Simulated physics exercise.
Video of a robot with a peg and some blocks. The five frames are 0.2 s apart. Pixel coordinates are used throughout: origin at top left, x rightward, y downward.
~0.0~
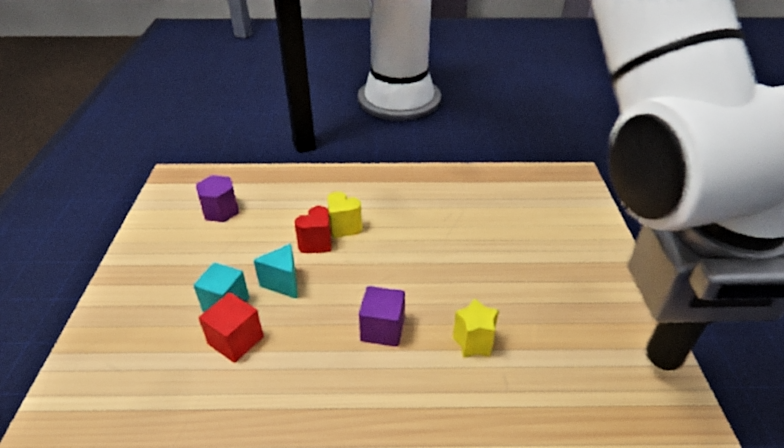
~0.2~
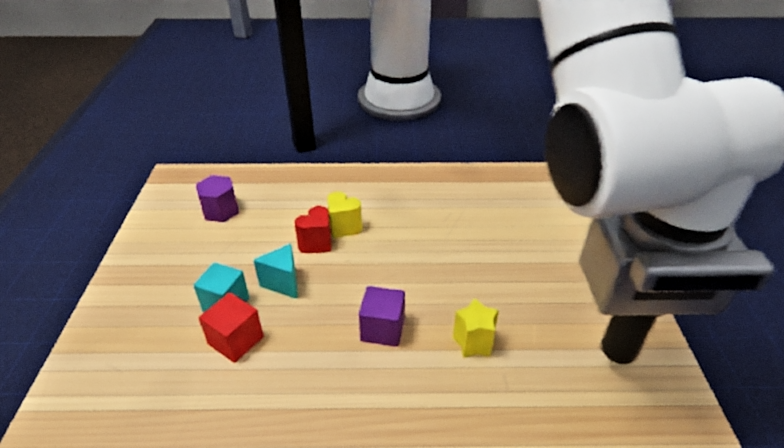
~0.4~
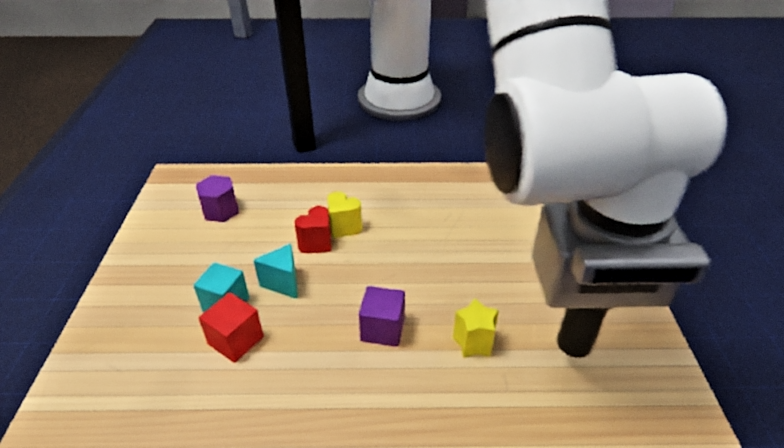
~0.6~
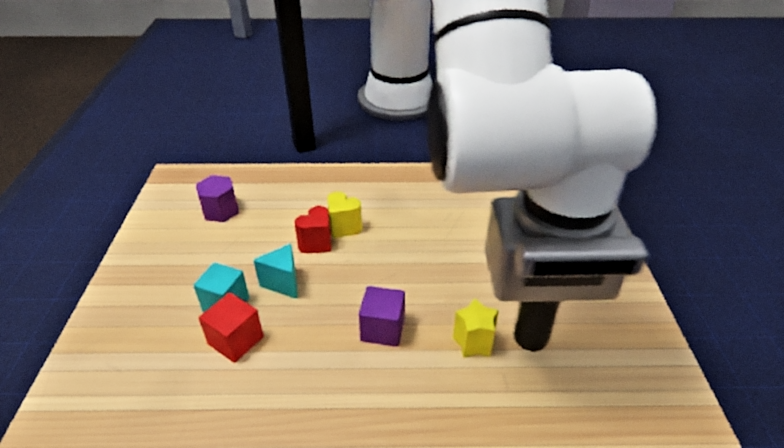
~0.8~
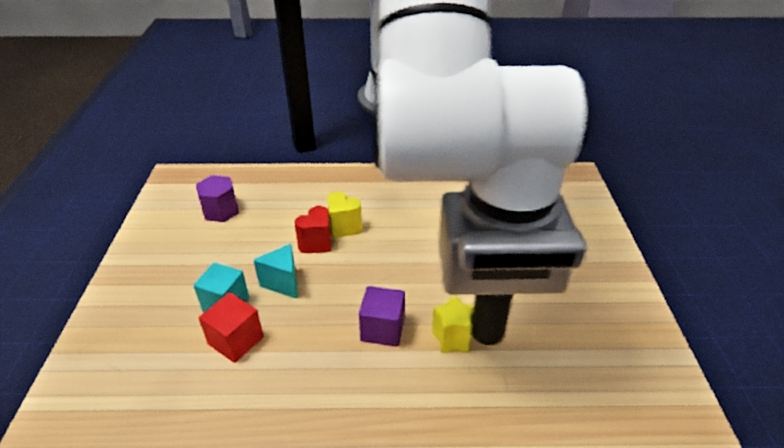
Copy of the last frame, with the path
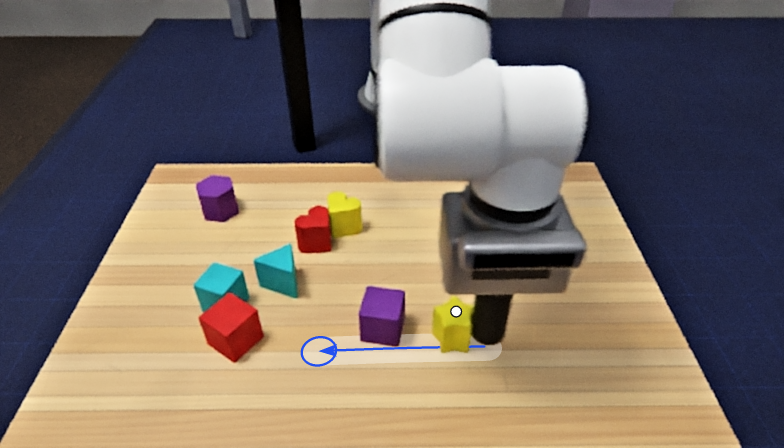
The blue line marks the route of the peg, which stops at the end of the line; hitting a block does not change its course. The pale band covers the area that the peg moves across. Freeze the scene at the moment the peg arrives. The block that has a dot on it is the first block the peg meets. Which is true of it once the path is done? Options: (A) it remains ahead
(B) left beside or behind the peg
I'll go with B - left beside or behind the peg.
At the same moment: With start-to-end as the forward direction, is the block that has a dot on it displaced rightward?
That would be a yes.
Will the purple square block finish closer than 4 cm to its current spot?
No, that is not how it ends up.
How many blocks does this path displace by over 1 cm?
It looks like two blocks will be pushed more than about 1 cm.
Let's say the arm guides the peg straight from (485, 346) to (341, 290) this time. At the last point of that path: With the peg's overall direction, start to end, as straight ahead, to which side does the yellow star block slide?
Toward the left.
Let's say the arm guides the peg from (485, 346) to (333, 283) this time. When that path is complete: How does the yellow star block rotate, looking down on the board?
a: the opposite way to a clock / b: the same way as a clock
My answer is option a.
The line goes from (485, 346) to (319, 351); the dot is on the yellow star block.
What follows on the original path. One third of the way, peg at (430, 334); purple square block at (367, 297); yellow star block at (405, 304), turned 25° clockwise.
Two thirds of the way, peg at (373, 335); purple square block at (331, 281), turned 20° clockwise; yellow star block at (360, 299), turned 50° clockwise.
At the end, peg at (317, 337); red square block unmoved; purple square block at (320, 271), turned 45° clockwise; yellow star block at (333, 297), turned 80° clockwise.
